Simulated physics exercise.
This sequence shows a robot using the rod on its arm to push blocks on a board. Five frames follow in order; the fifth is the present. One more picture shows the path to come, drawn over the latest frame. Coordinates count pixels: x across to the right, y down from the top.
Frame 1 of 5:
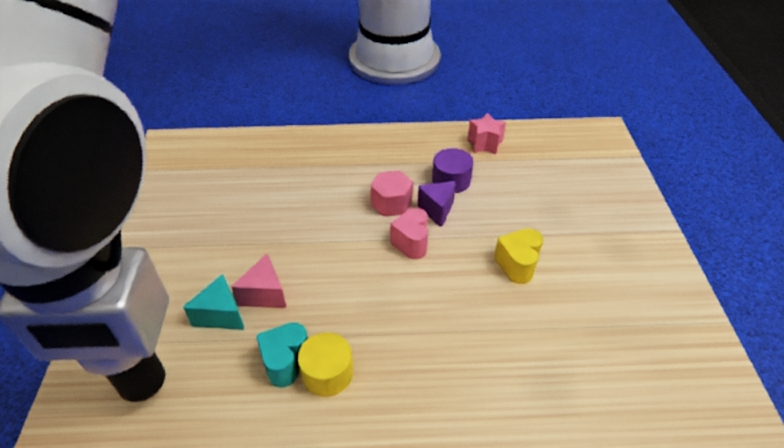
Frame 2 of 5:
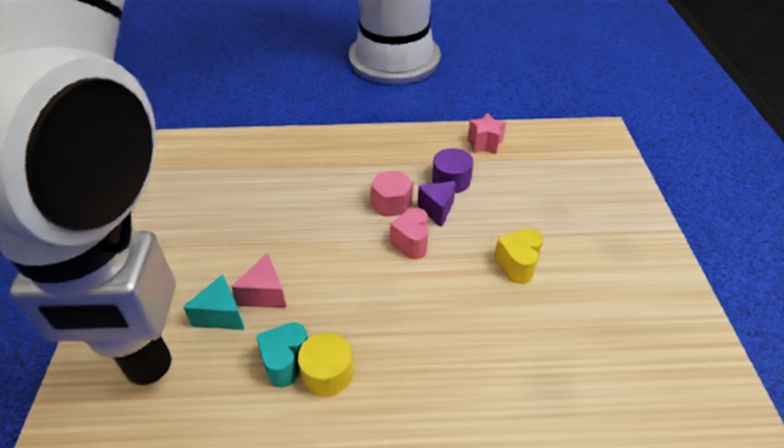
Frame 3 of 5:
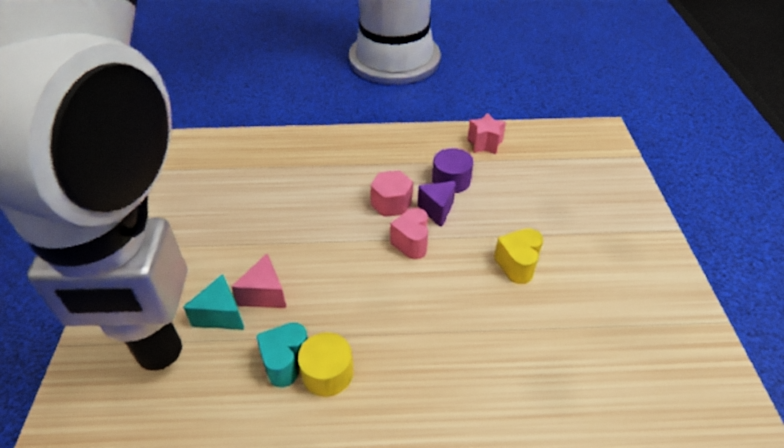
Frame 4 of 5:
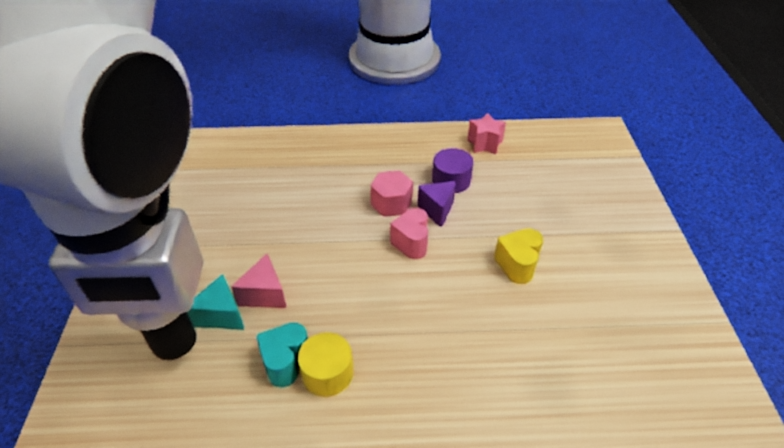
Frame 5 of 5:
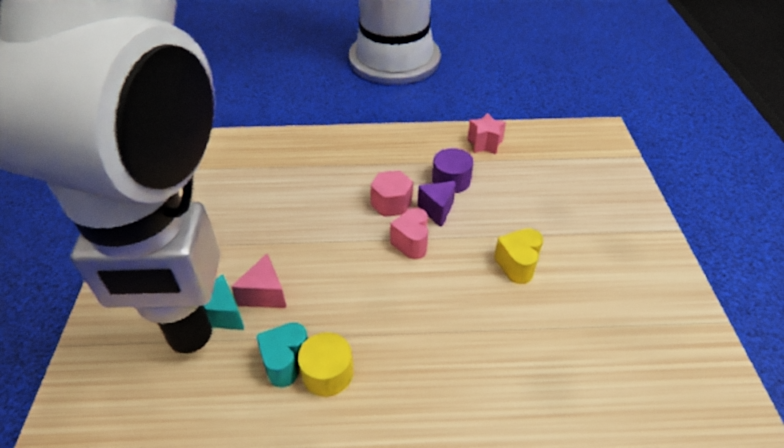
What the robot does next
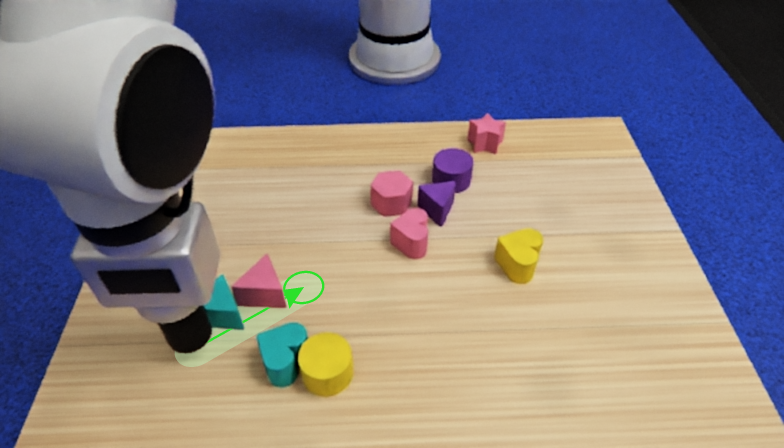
A white robot arm with a black-tipped rod reaches over the left side of a pale wooden board on a blue surface, viewed from above at an angle. Turquoise and pink triangles, a turquoise heart and a yellow cylinder sit nearby, with pink and purple blocks and a yellow heart farther right. The arm glides slightly right and away toward the turquoise triangle, partly covering it, while the blocks and view stay still.
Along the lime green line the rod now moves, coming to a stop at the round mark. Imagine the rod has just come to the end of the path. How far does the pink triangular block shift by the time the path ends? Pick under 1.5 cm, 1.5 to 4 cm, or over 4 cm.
More than 4 cm.
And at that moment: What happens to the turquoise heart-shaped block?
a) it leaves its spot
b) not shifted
My pick is b.
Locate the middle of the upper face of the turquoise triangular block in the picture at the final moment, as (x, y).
In the picture, that point is around (231, 270).
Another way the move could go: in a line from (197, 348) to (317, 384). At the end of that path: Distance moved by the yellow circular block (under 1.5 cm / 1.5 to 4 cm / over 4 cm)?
The answer here is over 4 cm.
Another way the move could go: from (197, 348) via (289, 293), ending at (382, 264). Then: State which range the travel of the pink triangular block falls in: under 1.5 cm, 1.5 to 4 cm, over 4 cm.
It ends farther than 4 cm from its spot.
The line goes in a line from (197, 348) to (304, 287).
What follows on the original path. One third of the way, rod at (232, 313); turquoise triangular block at (228, 278), turned 25° anticlockwise; pink triangular block at (268, 269), turned 35° clockwise.
Two thirds of the way, rod at (269, 292); turquoise triangular block at (231, 270), turned 30° anticlockwise; pink triangular block at (277, 257), turned 20° clockwise.
At the end, rod at (301, 274); turquoise triangular block at (231, 270), turned 30° anticlockwise; pink triangular block at (291, 243), turned 30° anticlockwise; turquoise heart-shaped block unmoved.
